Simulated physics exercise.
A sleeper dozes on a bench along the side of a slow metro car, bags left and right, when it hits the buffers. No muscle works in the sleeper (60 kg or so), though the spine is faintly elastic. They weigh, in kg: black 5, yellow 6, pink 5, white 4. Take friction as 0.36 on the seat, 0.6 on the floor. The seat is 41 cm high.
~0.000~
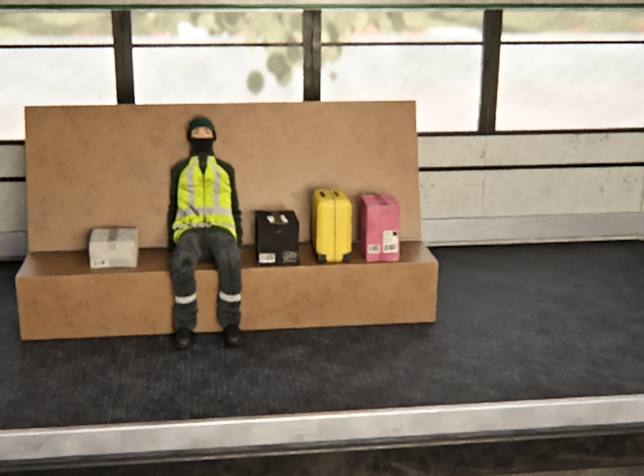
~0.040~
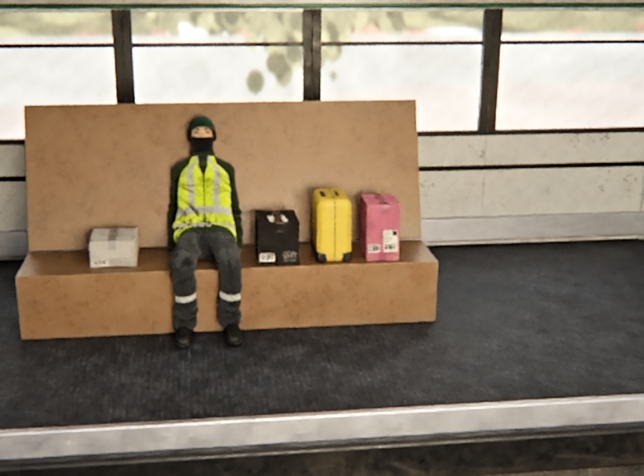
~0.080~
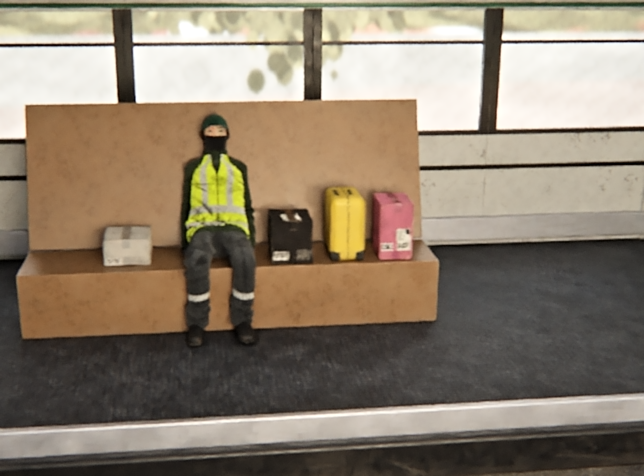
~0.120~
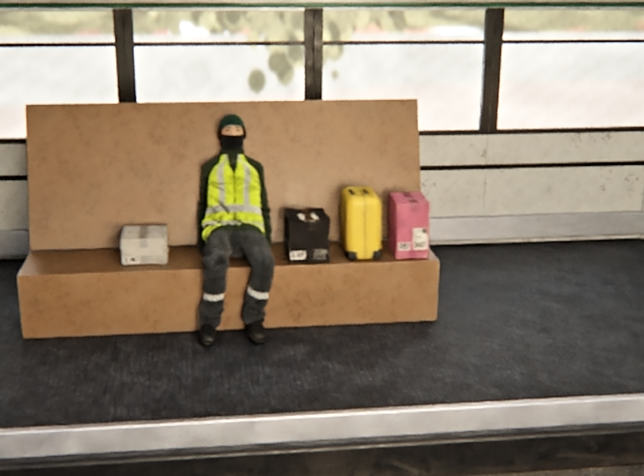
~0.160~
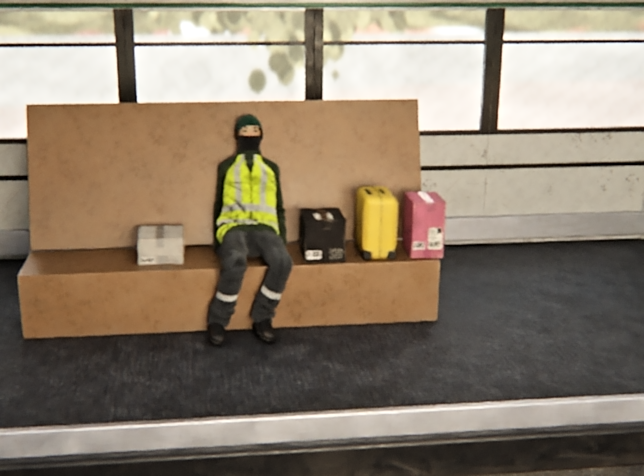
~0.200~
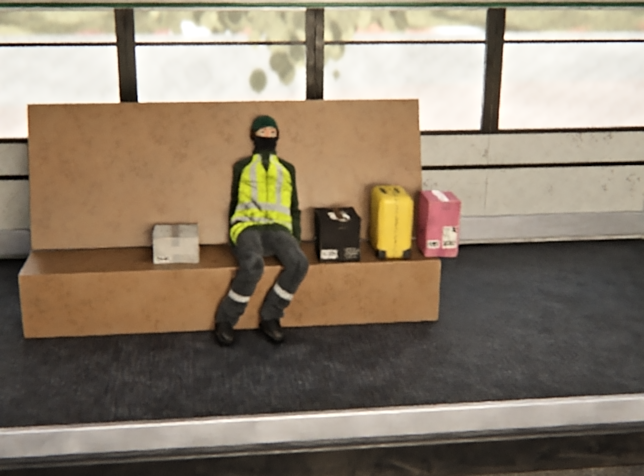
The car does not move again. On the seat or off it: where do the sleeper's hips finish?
Here the sleeper's hips lose the seat.
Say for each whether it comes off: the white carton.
White carton on.
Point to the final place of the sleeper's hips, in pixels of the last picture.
At about (418, 328).
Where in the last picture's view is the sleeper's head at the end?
Near (444, 243).
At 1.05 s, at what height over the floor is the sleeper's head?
Roughly 40 cm.
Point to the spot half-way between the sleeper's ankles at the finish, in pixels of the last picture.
Around (336, 339).
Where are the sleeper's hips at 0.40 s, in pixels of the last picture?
Near (309, 233).
After 0.40 s the sleeper's hips are 56 cm above the ground, near (309, 233) in the last picture's view.
After 0.65 s the sleeper's hips are 58 cm above the ground, near (342, 231) in the last picture's view.
After 1.05 s the sleeper's hips are 61 cm above the ground, near (365, 229) in the last picture's view.
When all is still (2.7 s), black holdall drops off; yellow case drops off; pink pack drops off; white carton stays on; sleeper's hips lose the seat.
